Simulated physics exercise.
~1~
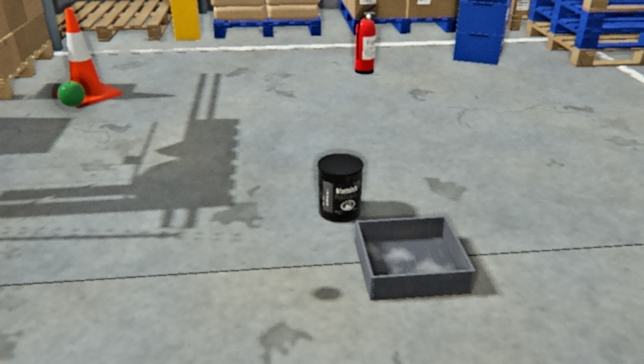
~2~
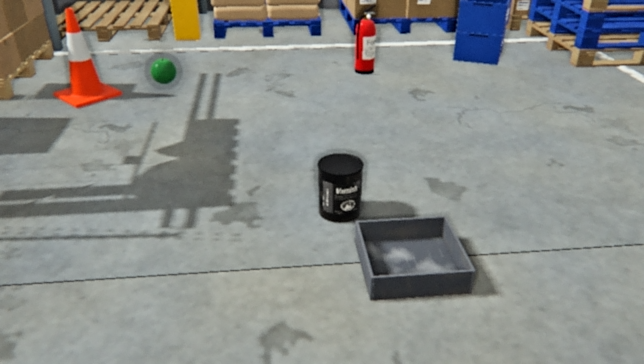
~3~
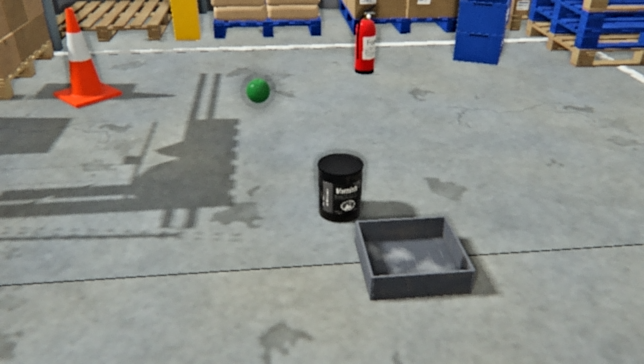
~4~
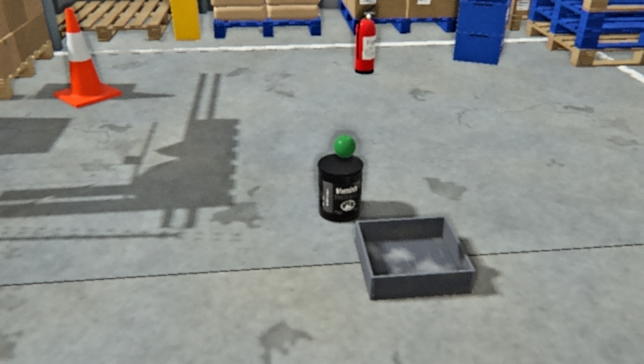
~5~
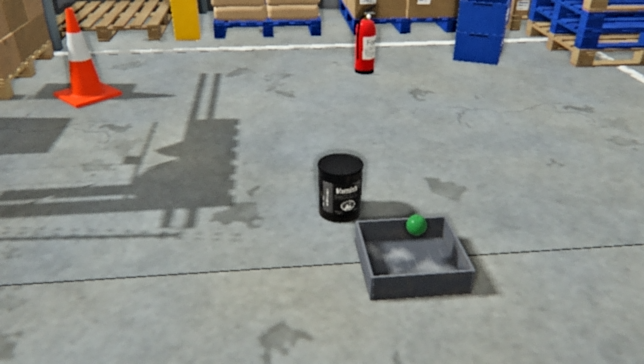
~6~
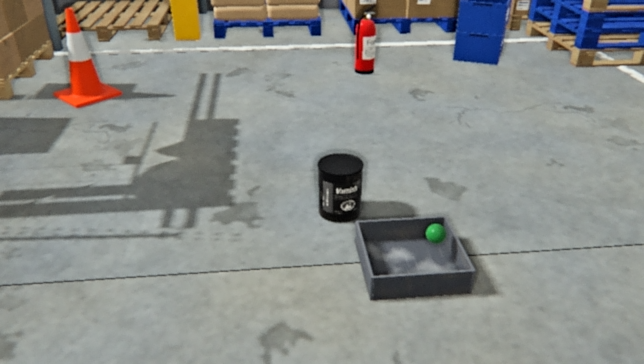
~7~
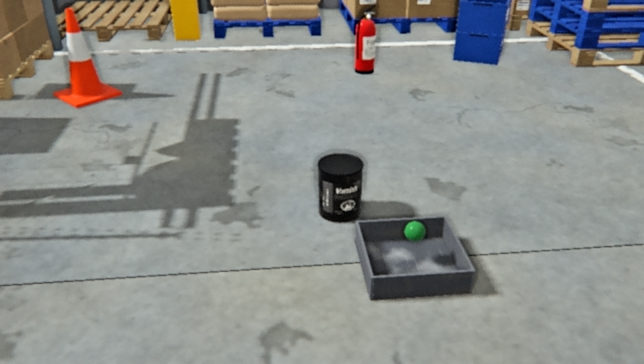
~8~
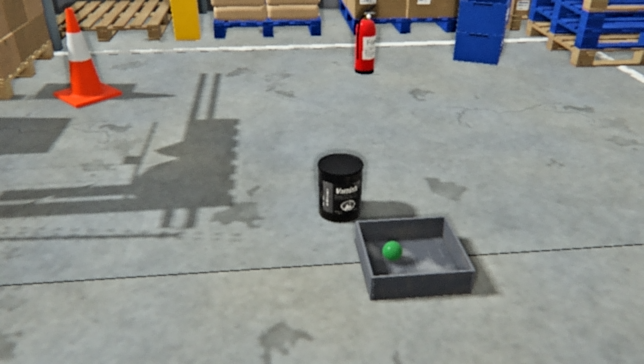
A warehouse floor of grey concrete is seen from slightly above, with pallets, blue crates and a red fire extinguisher along the back. An orange and white cone stands at the left, a black pail sits near the middle, and an open grey box lies just to its right, closer to the viewer. A small round green apple travels rightward from beside the cone, crossing above the floor. It drops past the top of the pail and into the box, reaching the right side. It then moves back leftward and ends inside the box, while the pail stays in place.
